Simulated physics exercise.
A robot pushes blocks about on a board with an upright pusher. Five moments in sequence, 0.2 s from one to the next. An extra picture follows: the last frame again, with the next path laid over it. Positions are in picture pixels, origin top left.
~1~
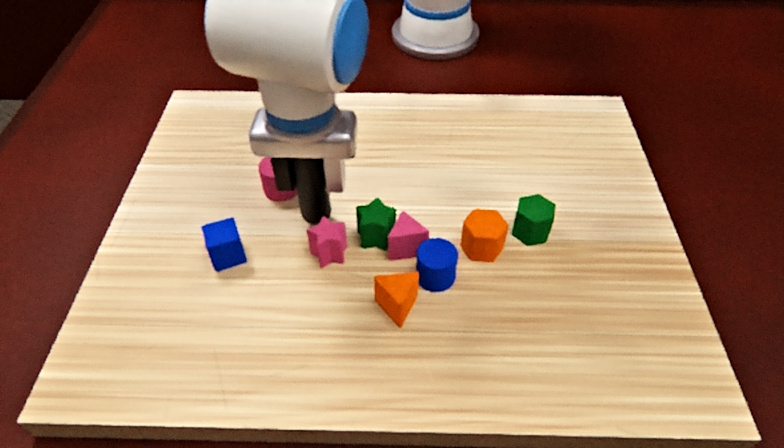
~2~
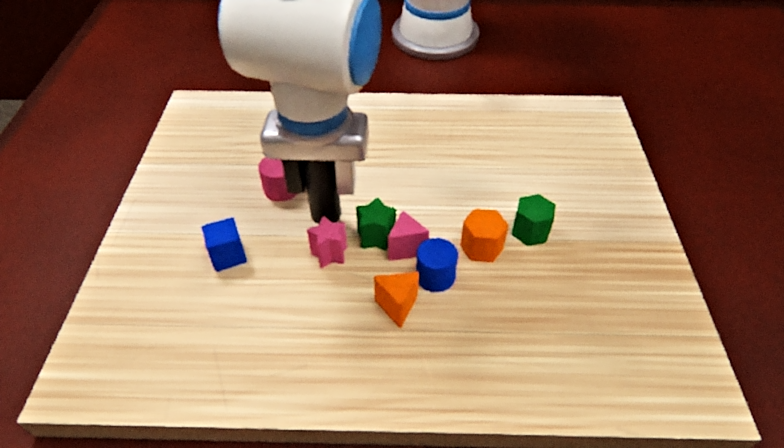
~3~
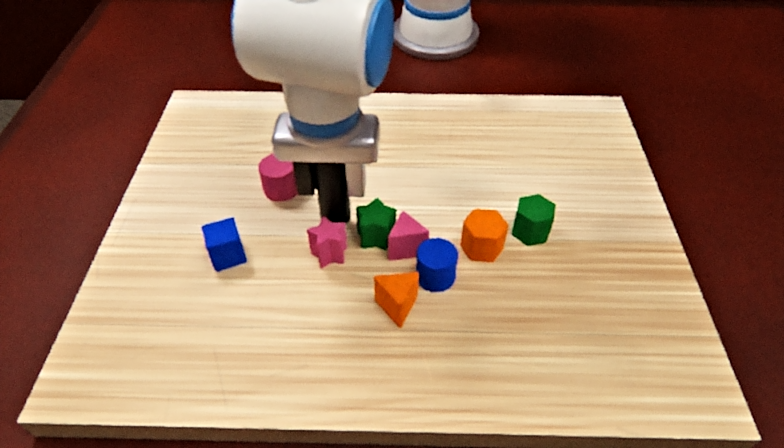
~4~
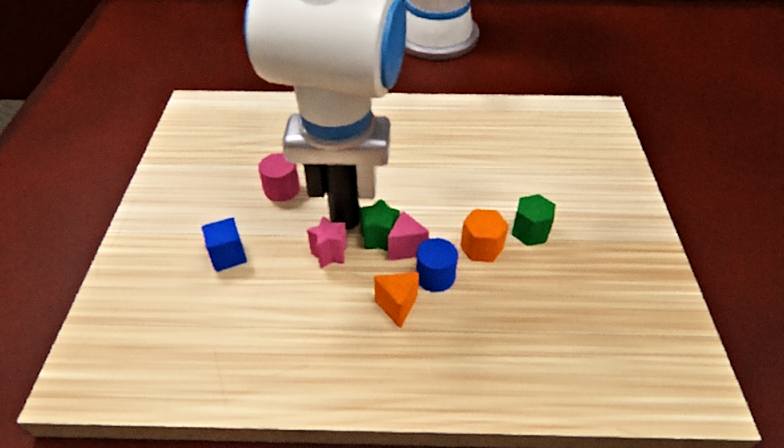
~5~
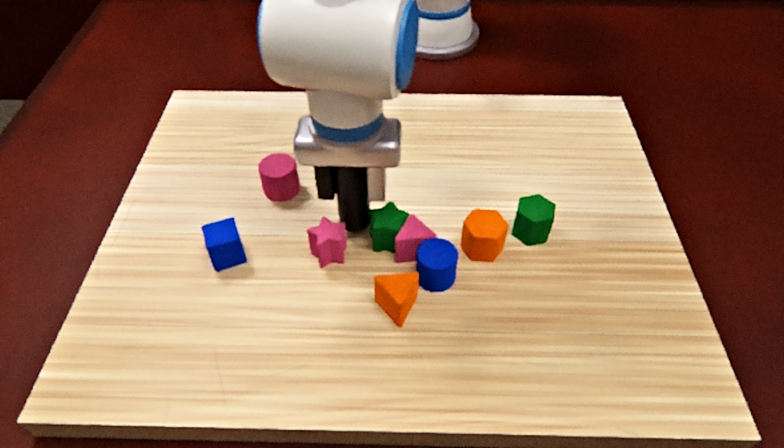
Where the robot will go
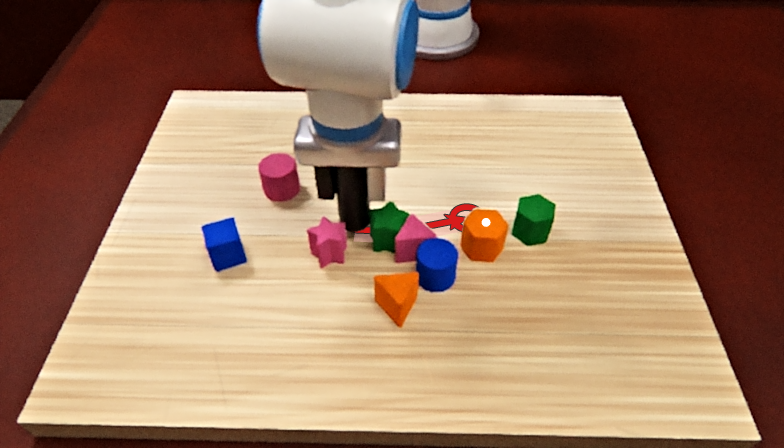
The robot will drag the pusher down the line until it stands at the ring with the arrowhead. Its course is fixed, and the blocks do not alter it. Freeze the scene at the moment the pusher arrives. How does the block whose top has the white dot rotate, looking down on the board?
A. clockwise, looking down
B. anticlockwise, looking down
My answer is option B.
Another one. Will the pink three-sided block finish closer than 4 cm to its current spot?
No - that is not the case.
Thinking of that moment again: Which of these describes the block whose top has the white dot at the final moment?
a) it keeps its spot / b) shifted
Option b.
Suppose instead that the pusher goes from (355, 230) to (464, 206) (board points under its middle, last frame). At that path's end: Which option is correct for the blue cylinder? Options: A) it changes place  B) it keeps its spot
(A)
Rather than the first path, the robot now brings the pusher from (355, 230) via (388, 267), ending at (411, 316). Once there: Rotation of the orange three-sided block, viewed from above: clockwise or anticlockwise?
If we look at it from overhead, the orange three-sided block pivots clockwise.
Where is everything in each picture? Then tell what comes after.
The first frame shows pusher's lower end (316, 214); green star (375, 212); pink three-sided block (407, 225); blue cylinder (438, 252); orange hexagonal block (486, 222).
The second frame shows pusher (326, 216); blocks still.
The third frame shows pusher (336, 218); blocks still.
The fourth frame shows pusher (346, 220); green star (379, 213).
The fifth frame shows pusher (355, 222); green star (389, 215); pink three-sided block (415, 228); blue cylinder (438, 252); orange hexagonal block (486, 222).
Drawn move, from (355, 230) through (413, 229) to (468, 218); the dot is on the orange hexagonal block.
On the path given first. One third of the way, pusher (395, 223); green star (429, 219); pink three-sided block (453, 236); blue cylinder (451, 262).
Two thirds of the way, pusher (432, 217); green star (459, 220), turned 45° clockwise; pink three-sided block (469, 243), turned 45° clockwise; blue cylinder (454, 266); orange hexagonal block (500, 223), turned 20° anticlockwise.
At the end, pusher (469, 210); green star (479, 216), turned 90° clockwise; pink three-sided block (472, 244), turned 55° clockwise; blue cylinder (454, 267); orange hexagonal block (519, 231), turned 25° anticlockwise.
